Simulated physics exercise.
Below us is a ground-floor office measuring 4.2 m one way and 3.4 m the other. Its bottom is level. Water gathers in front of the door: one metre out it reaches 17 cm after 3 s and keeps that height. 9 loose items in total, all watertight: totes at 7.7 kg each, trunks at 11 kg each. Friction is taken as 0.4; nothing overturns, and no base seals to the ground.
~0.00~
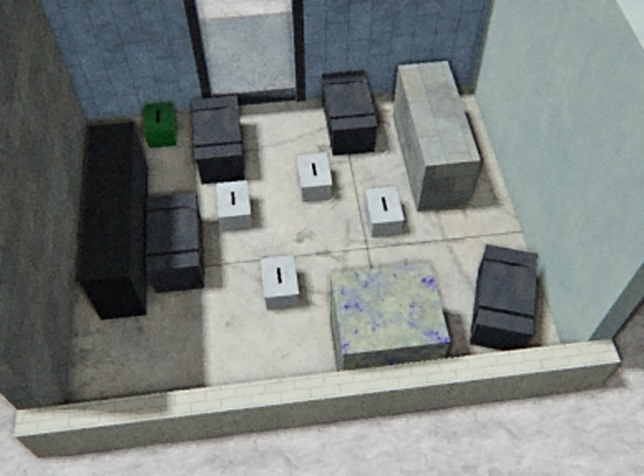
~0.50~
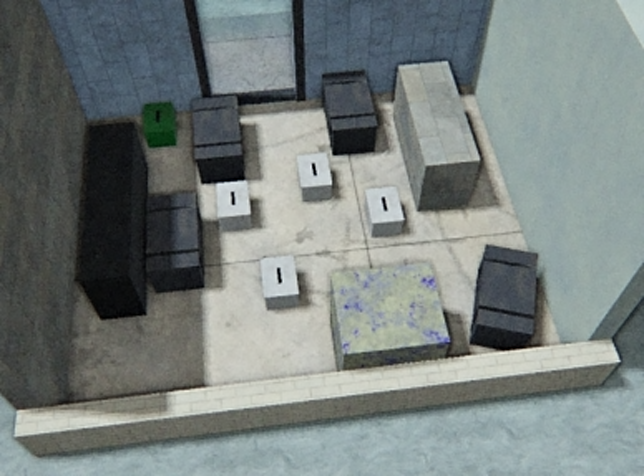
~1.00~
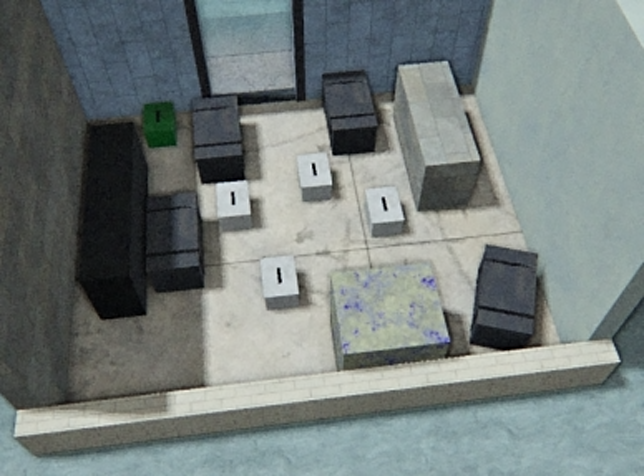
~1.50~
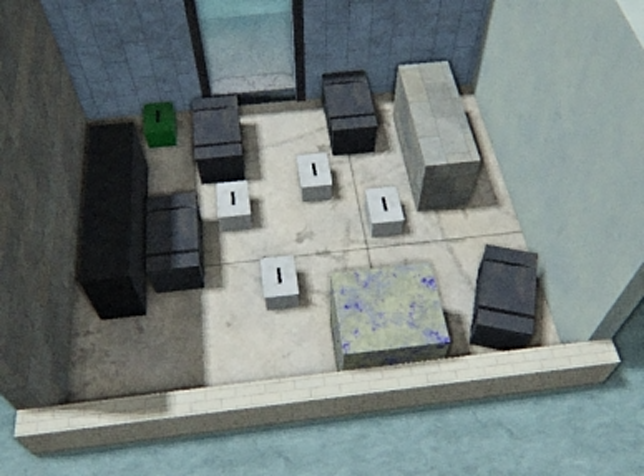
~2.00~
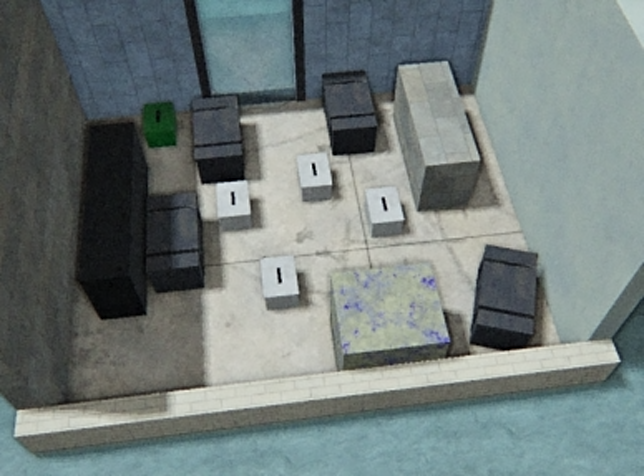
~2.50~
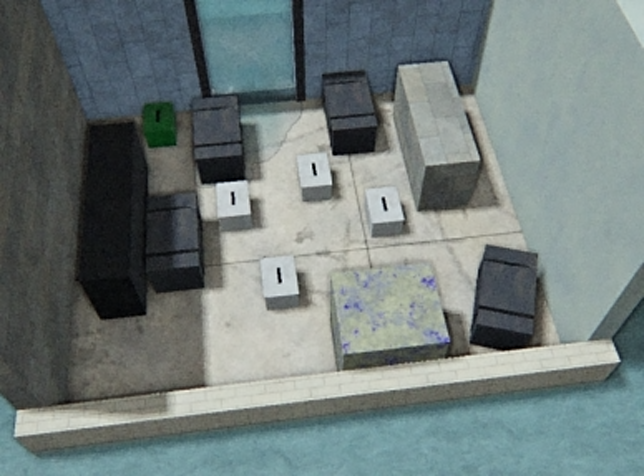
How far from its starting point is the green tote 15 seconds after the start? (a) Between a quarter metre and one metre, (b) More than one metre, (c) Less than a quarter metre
b.
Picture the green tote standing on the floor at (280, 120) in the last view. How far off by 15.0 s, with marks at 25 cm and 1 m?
Here it heads a good way off.
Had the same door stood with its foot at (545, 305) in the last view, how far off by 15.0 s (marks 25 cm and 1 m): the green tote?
With that change, the green tote edges a short distance.
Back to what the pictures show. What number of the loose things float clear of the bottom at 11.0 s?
My tally comes to 7.
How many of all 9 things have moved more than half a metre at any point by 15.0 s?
Tally: 8.
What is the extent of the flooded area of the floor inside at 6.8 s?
Near 10.0 m2 in all.
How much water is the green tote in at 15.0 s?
Depth: About 7 cm.
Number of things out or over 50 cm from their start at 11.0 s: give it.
At that moment it comes to 5.
After 3.5 s the green tote is near (158, 117), 0.0 m from its start, aground; 0 afloat.
After 6.8 s the green tote is near (156, 117), 0.0 m from its start, aground; 4 afloat.
After 11.0 s the green tote is near (157, 118), 0.0 m from its start, aground; 7 afloat.
After 15.0 s the green tote is near (219, 210), 1.4 m from its start, afloat; 9 afloat.
